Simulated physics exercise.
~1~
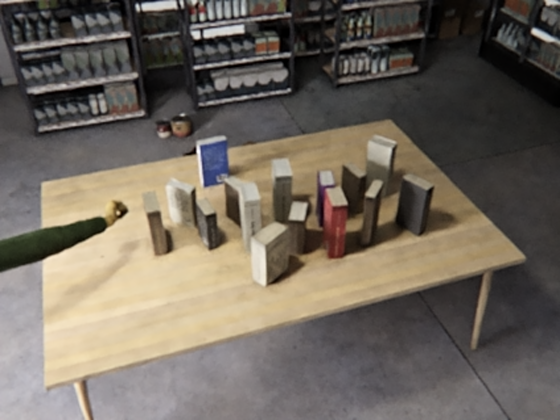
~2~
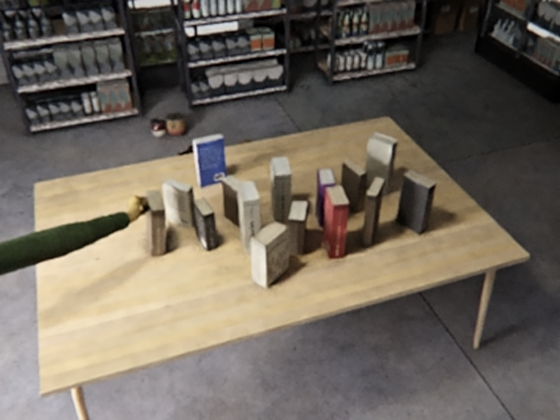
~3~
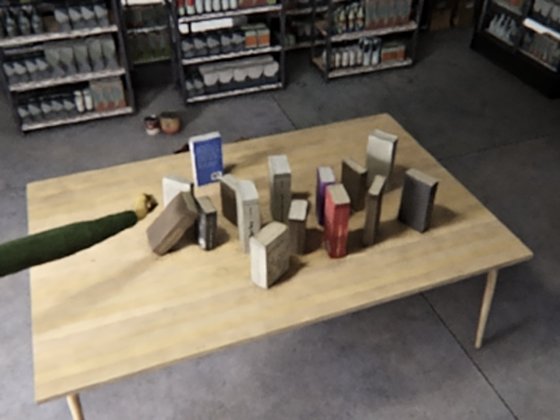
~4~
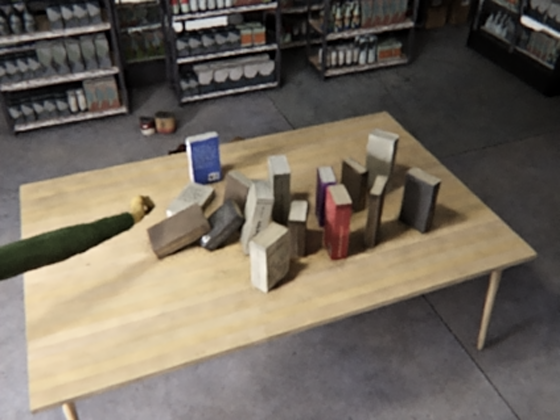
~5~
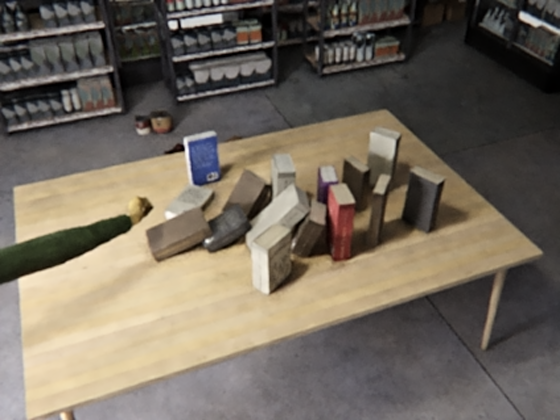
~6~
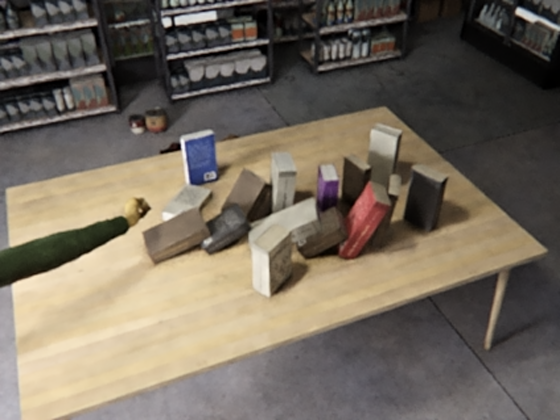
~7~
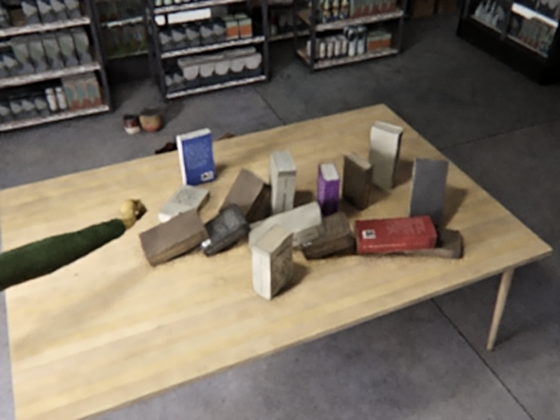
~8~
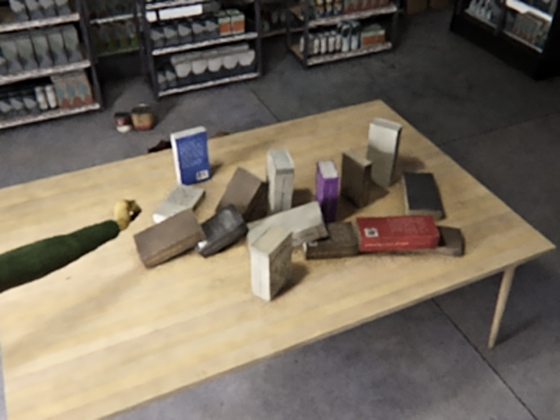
An arm in a green sleeve nudged the leftmost of several thick books standing on a wooden table, and they toppled one after another toward the right until the red one fell flat, while the blue and purple books stayed standing.
